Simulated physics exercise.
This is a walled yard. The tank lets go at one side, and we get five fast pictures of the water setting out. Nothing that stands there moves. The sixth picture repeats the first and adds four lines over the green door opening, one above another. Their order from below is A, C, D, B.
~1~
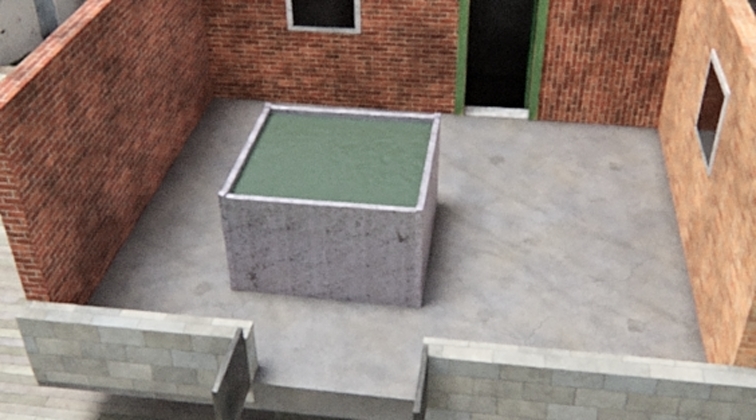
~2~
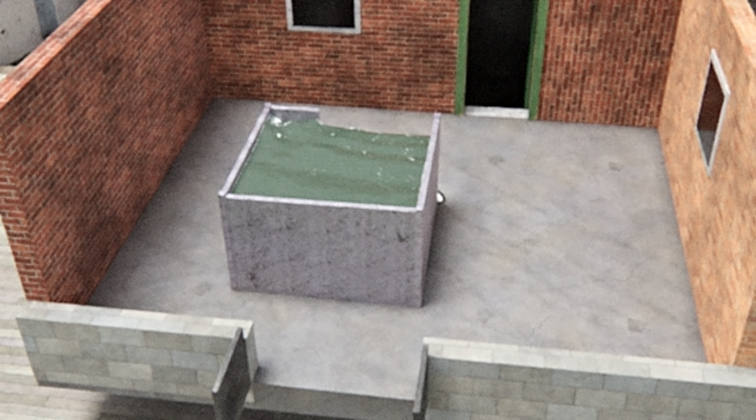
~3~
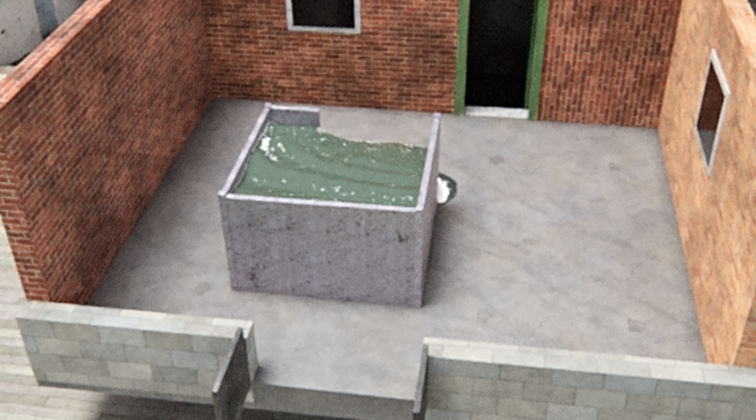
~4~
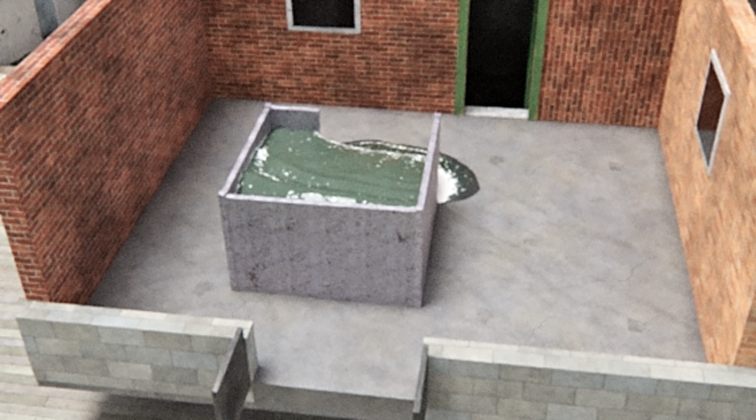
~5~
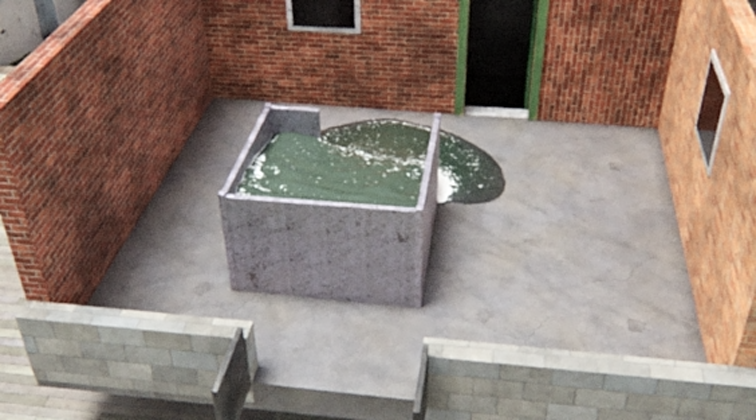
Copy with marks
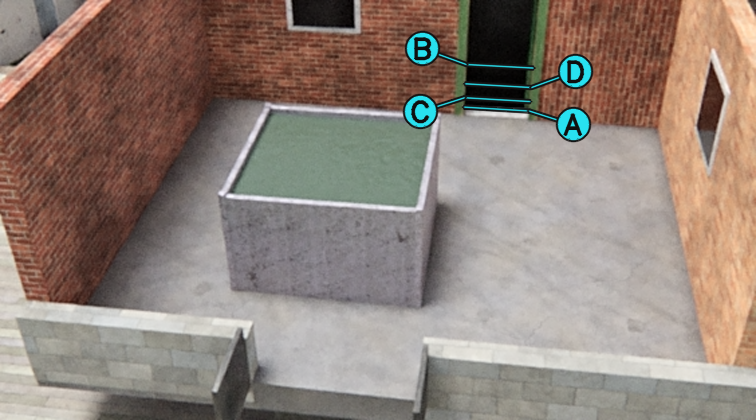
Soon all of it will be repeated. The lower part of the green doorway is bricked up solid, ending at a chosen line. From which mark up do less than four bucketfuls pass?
The answer is height D.
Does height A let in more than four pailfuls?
Yes.
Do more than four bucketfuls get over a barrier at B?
No, that is safe.
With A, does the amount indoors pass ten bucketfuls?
Yes, clearly.
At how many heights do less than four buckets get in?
Two of them.
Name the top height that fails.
That would be C.
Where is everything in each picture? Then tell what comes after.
Water in the tank at rest, its middle at (337, 160); foot of the green doorway at (495, 117); open gate at (337, 325).
Water covers 2 % of the ground, its front hidden from here.
Water covers 4 % of the ground, its front hidden from here.
Water covers 8 % of the ground, its front hidden from here.
Water covers 14 % of the ground and shows as far out as (383, 120).
On the marked copy, A at (496, 109); B at (499, 66); C at (497, 99); D at (498, 85); from the bottom up A, C, D, B.
Choosing A, dozens of bucketfuls pour in.
Choosing B, nothing gets over.
Choosing C, about 10 bucketfuls get in.
Choosing D, a splash gets over, under a bucket.
